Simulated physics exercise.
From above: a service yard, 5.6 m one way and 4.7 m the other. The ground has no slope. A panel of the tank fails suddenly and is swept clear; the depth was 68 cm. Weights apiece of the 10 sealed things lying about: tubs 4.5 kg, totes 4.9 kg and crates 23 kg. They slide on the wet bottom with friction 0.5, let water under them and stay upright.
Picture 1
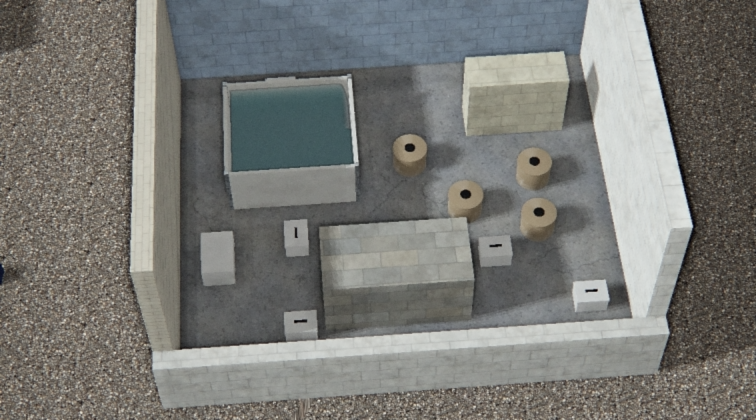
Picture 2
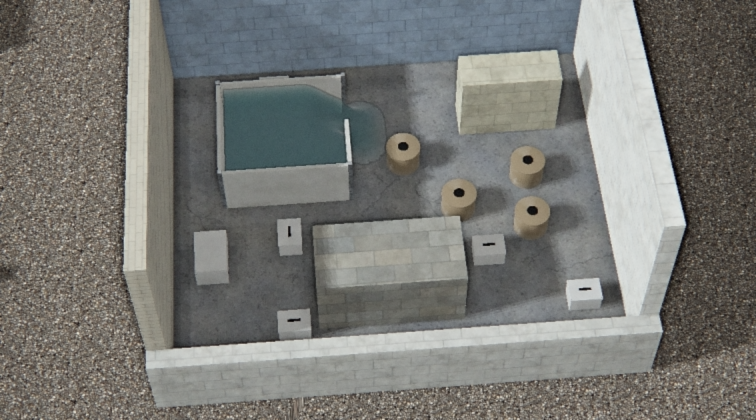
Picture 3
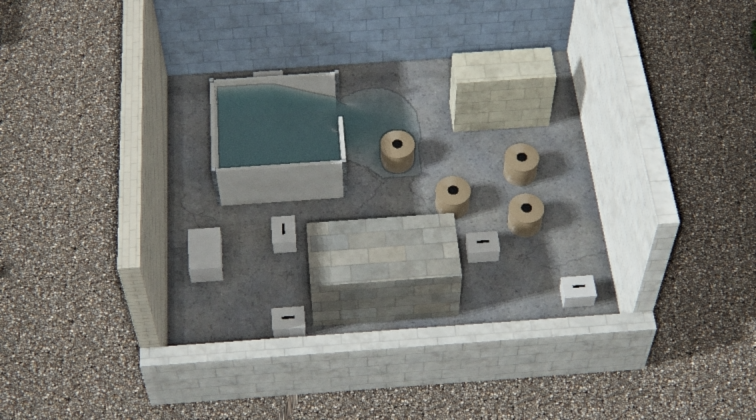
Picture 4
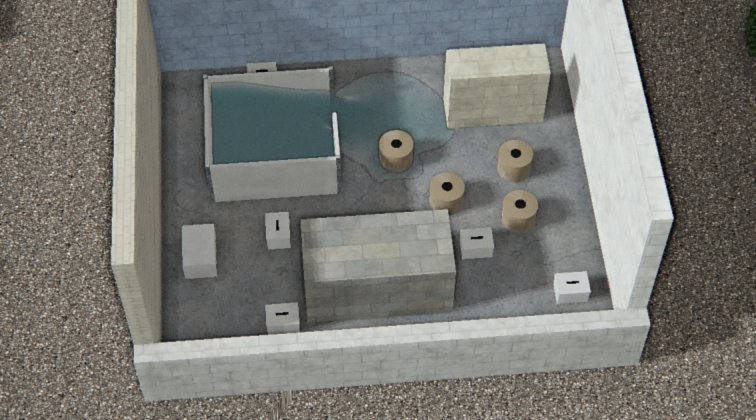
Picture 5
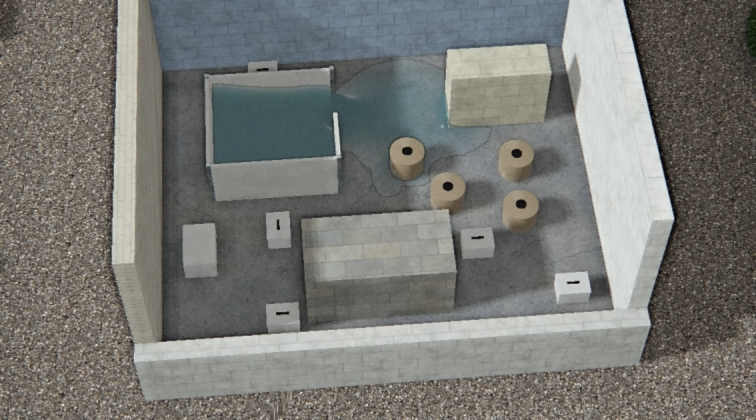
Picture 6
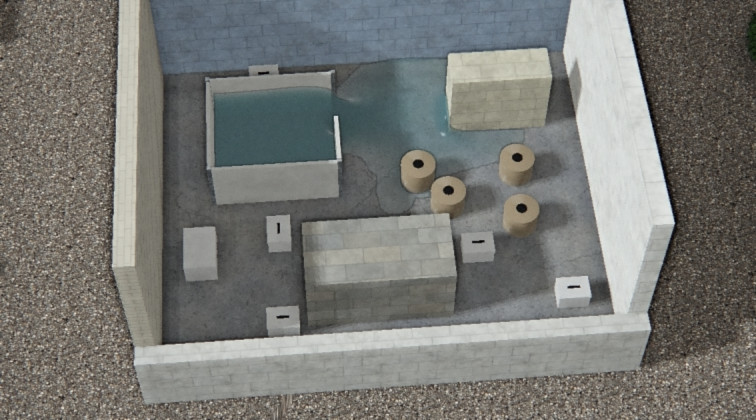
At first, a square tank of blue-green water stands full in a walled yard among tan drums and pale boxes. Water then pours from its right side and spreads across the floor to the cream block, while a box behind the tank edges backward and the nearest drum slides right.
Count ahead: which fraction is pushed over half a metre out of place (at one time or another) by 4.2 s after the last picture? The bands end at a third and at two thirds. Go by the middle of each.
That comes to from one to two thirds.
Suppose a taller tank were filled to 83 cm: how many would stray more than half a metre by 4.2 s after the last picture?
Then 6.
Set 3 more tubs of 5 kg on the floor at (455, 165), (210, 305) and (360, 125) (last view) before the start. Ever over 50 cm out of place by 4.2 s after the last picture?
In that order: Over, short of it, over.
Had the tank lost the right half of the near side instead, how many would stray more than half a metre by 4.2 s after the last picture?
Then 8.
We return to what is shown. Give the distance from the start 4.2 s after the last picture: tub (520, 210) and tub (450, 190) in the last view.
In turn: 120 cm, 40 cm.
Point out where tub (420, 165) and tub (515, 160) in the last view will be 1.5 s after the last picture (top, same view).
Around (424, 197) and (586, 223).
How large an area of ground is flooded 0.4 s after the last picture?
Roughly 8.0 m2.
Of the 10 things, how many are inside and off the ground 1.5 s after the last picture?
At that moment 1.
Then, 0.4 s after the last picture 1 of 10 are over 50 cm from their spots; 0 afloat.
Then, 1.5 s after the last picture 3 of 10 are over 50 cm from their spots; 1 afloat.
Then, 2.8 s after the last picture 4 of 10 are over 50 cm from their spots; 2 afloat.
Then, 4.2 s after the last picture 4 of 10 are over 50 cm from their spots, and 4 have been at some point; 5 afloat.
